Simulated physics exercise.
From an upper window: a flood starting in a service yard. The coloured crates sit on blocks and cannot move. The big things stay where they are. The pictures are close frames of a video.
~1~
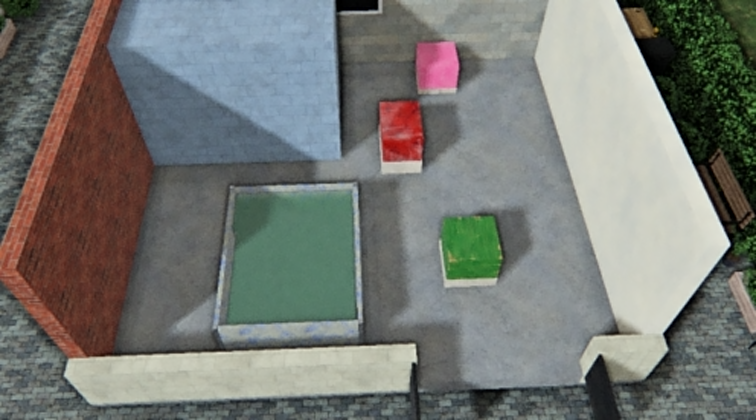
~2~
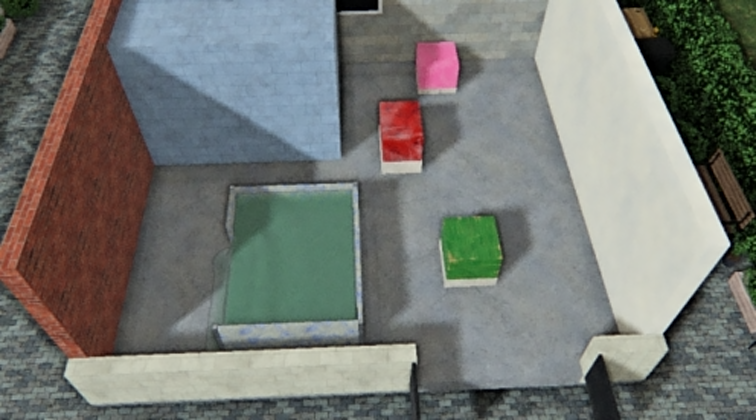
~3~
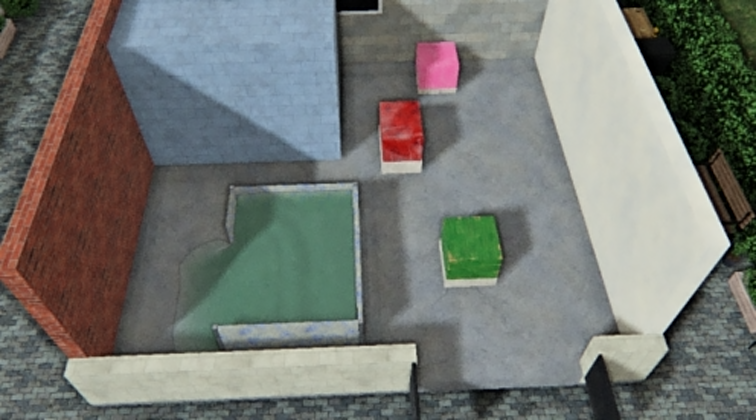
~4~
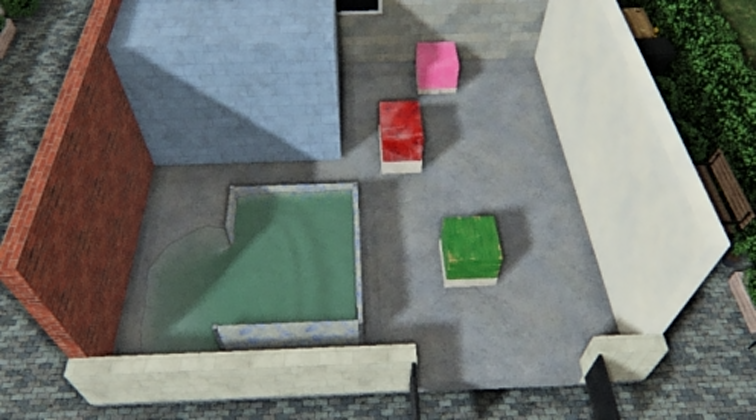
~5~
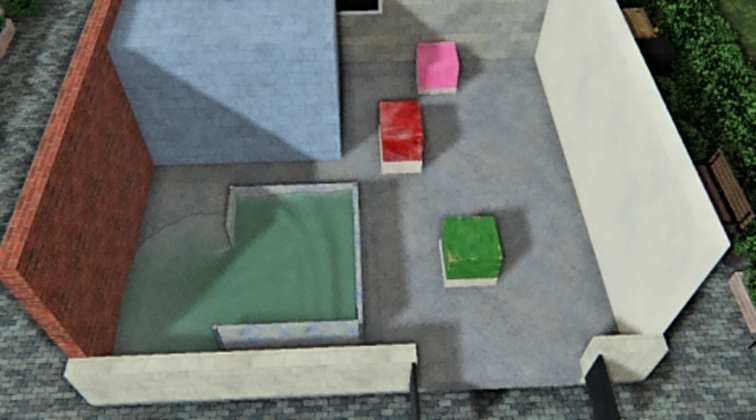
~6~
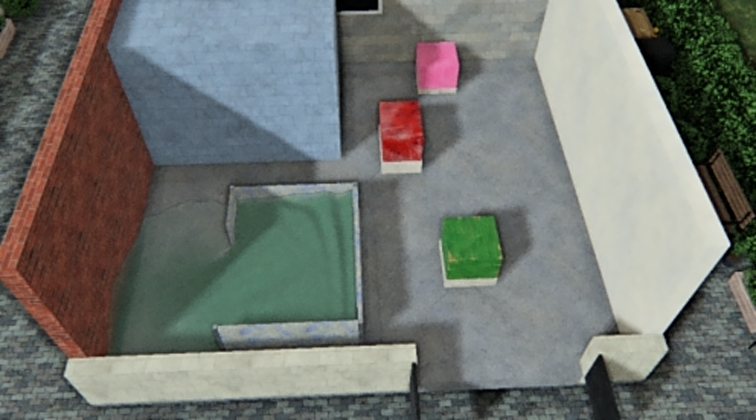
Walled yard with a tank of green water opening at its left side, water pouring out and spreading toward the red brick wall.
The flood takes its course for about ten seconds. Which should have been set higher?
One by one: The green crate escapes dry; the pink crate escapes dry; the red crate escapes dry.
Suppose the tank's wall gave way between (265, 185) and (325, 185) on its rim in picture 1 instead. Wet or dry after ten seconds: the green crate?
One by one: Green remains dry.
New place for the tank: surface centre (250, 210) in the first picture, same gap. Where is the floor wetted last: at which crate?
The pink crate.
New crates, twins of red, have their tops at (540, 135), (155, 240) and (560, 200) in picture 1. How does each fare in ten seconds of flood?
In turn: Escapes it, is soaked, is spared.
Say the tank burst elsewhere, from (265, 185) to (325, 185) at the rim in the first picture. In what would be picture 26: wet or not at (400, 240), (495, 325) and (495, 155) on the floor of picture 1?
As listed: Awash, no water, free of water.
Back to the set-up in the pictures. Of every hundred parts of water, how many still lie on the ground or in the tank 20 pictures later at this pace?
Close to 100 %.
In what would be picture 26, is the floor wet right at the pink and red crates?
One by one: Pink: Untouched, red: Already wet.
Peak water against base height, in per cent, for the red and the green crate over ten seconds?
Roughly 70 per cent, then 60 per cent.
A moment on, water covers 15 % of the floor; the green crate not reached, the pink crate not reached, the red crate not reached.
Next, water covers 20 % of the floor; the green crate not reached, the pink crate not reached, the red crate not reached.
Then, water covers 40 % of the floor; the green crate not reached, the pink crate not reached, the red crate water round its plinth.
Later, water covers 75 % of the floor; the green crate water round its plinth, the pink crate water round its plinth, the red crate water round its plinth.
In the end, water covers 95 % of the floor; the green crate stayed above the water, the pink crate stayed above the water, the red crate stayed above the water.
